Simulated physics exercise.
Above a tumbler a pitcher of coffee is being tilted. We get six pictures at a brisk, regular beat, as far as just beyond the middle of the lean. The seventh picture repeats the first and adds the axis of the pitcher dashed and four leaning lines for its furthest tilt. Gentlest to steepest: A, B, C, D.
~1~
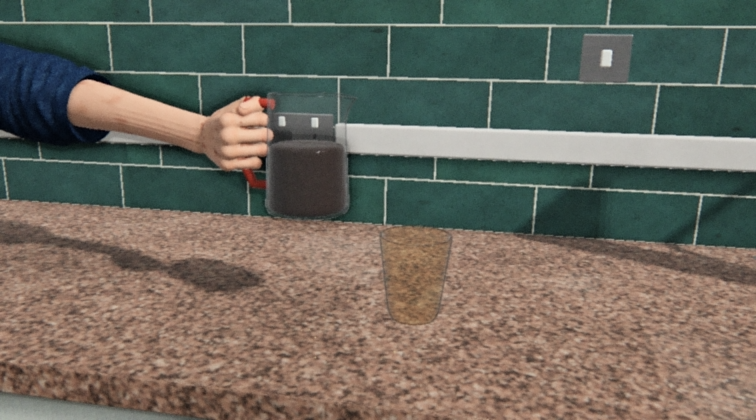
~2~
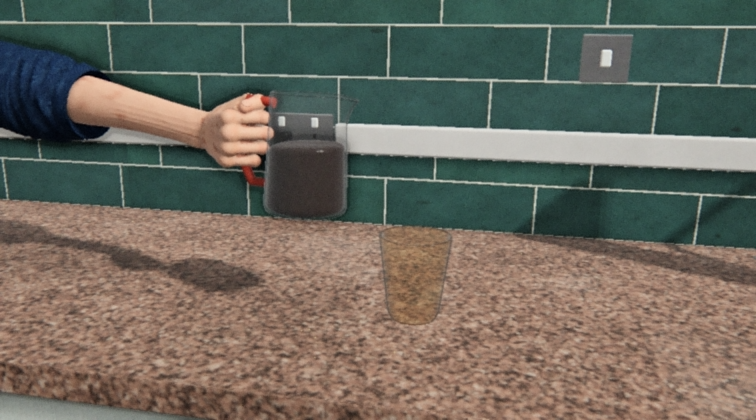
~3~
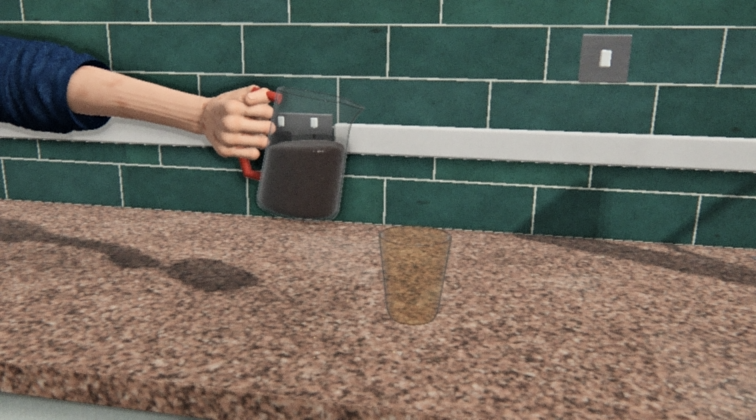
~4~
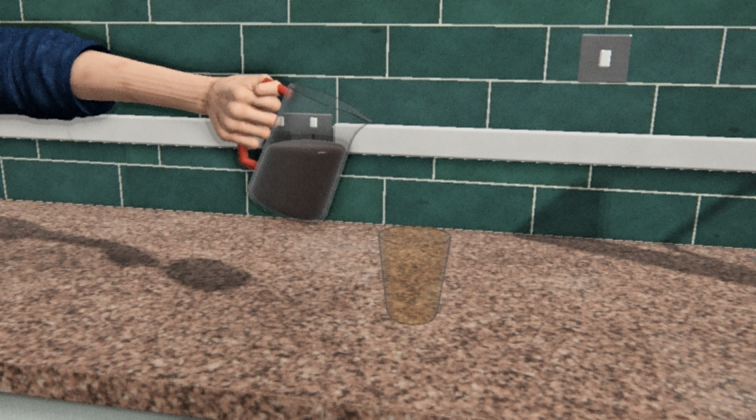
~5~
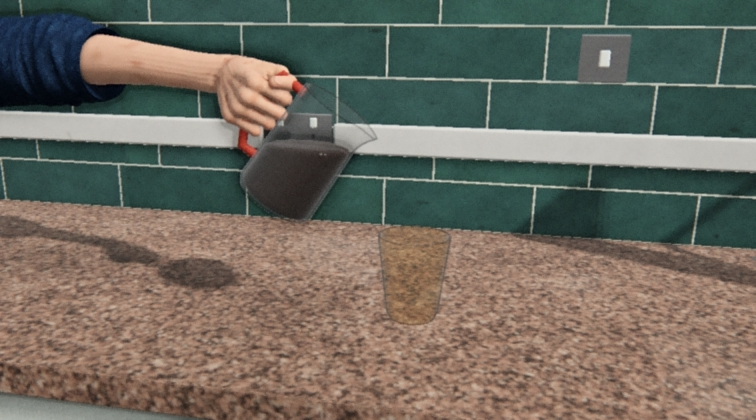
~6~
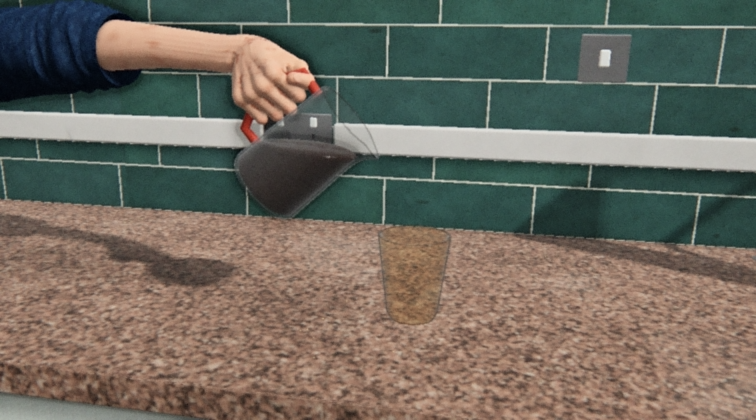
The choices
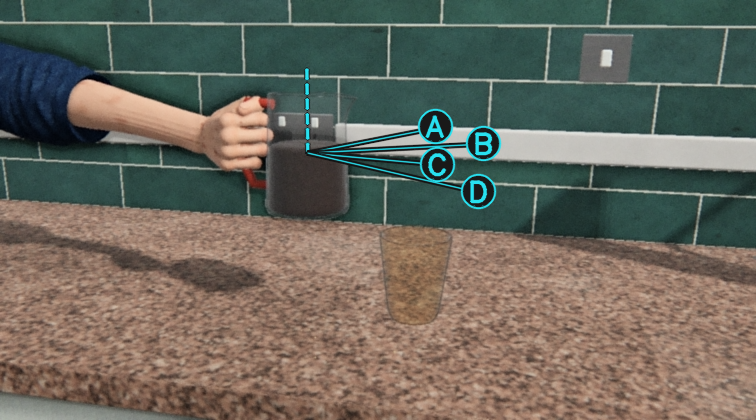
A hand in a blue sleeve held a clear pitcher of coffee by its red handle above a speckled counter, then steadily tilted it to the right, near a tumbler, with nothing leaving the pitcher.
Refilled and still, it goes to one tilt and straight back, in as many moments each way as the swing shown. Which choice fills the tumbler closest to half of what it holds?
Use mark A.
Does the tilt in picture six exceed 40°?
Yes.
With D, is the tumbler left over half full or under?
Over half.
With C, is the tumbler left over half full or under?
Over half.
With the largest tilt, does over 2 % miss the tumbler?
Yes, it does.
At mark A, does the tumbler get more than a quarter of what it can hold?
Yes, it does.
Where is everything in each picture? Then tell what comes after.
Upright, lip at (354, 98); rim of the tumbler round (416, 235); nothing has left yet.
Tipped about 3°, lip at (357, 100); nothing has left yet.
Tipped about 10°, lip at (363, 108); nothing has left yet.
Tipped about 21°, lip at (370, 121); nothing has left yet.
Tipped about 35°, lip at (376, 138); nothing has left yet.
Tipped about 50°, lip at (378, 157); nothing has left yet.
On the marked copy, A at (419, 131); B at (466, 144); C at (420, 163); D at (462, 188).
If A is chosen, the tumbler ends with about 49 % of what it can hold.
If B is chosen, the tumbler ends with about 69 % of what it can hold.
If C is chosen, the tumbler ends with about 76 % of what it can hold; 12 % of the coffee is spilt.
If D is chosen, the tumbler ends with about 87 % of what it can hold; 17 % of the coffee is spilt.
